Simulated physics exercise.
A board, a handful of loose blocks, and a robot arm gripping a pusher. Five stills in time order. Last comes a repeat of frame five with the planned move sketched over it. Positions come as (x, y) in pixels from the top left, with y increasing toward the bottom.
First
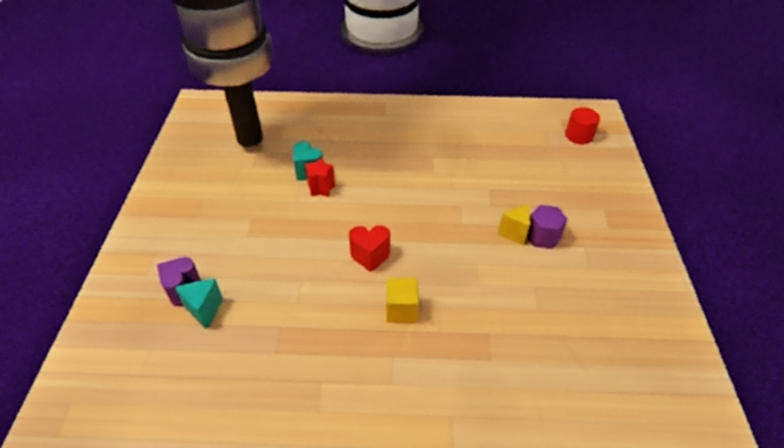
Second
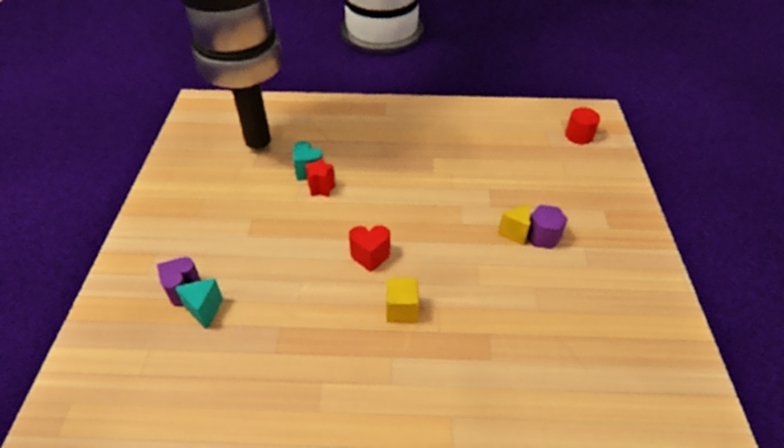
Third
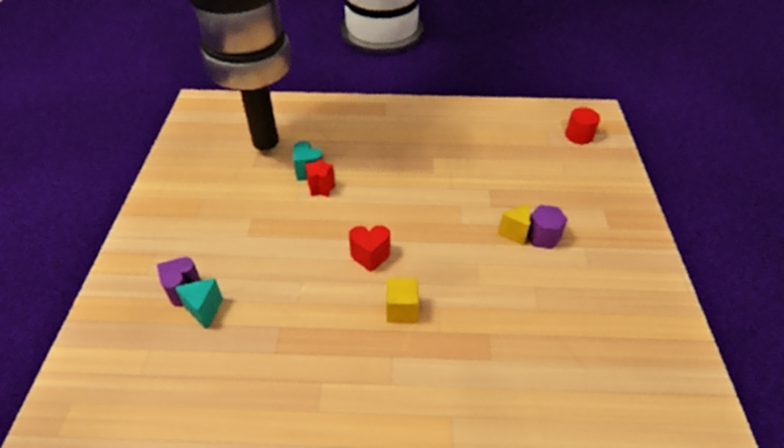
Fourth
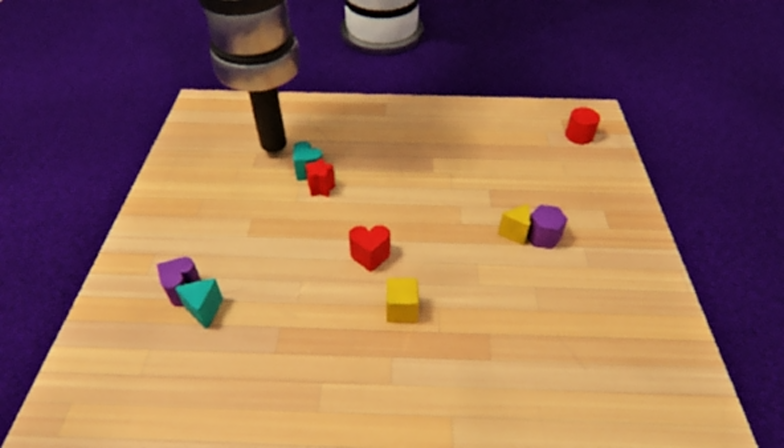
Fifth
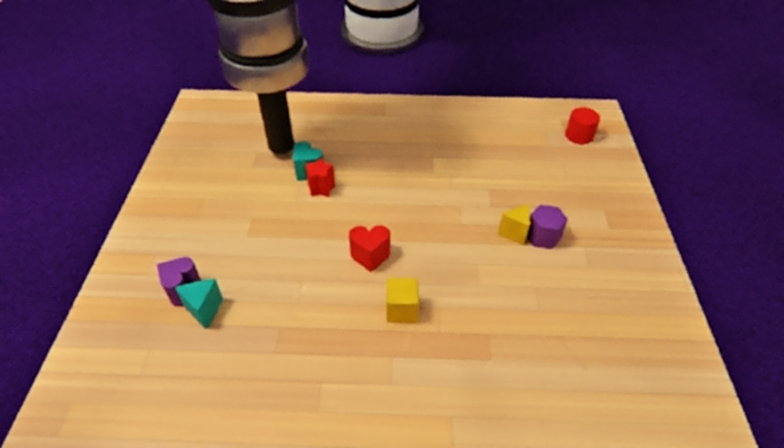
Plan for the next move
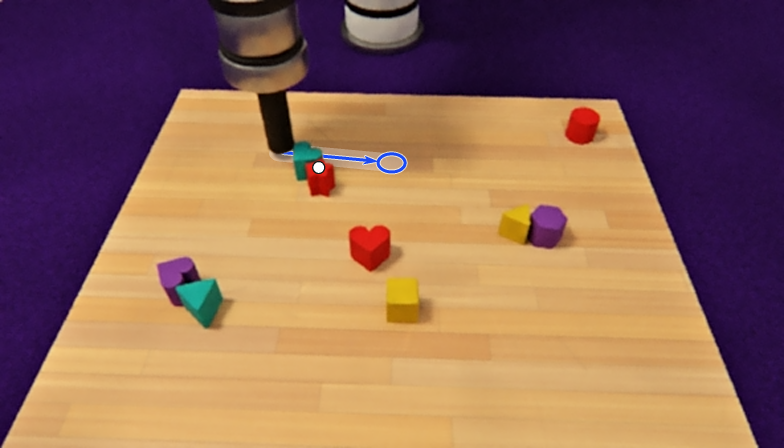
On a light wooden board against a purple background, a robot arm's black pusher slides slightly to the right toward a turquoise block beside a red star-shaped one, while all the scattered colored blocks stay still.
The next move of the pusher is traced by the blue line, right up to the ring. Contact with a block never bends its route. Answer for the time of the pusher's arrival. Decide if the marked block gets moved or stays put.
It shifts position.
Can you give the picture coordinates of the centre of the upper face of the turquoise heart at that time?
It ends at (322, 156).
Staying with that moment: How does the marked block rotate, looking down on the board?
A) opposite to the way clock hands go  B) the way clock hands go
B: The way clock hands go.
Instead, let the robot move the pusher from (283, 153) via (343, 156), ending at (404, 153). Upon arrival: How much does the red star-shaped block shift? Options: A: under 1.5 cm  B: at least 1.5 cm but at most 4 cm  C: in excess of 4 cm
The one that fits is A, under 1.5 cm.
The line goes in a line from (283, 153) to (392, 163); the dot is on the red star-shaped block.
On the path given first. One third of the way, pusher (318, 149); turquoise heart (316, 155), turned 30° clockwise; red star-shaped block (321, 173), turned 25° clockwise.
Two thirds of the way, pusher (356, 152); turquoise heart (322, 156), turned 60° clockwise; red star-shaped block (322, 175), turned 35° clockwise.
At the end, pusher (392, 156); turquoise heart (322, 156), turned 60° clockwise; red star-shaped block (322, 175), turned 35° clockwise.
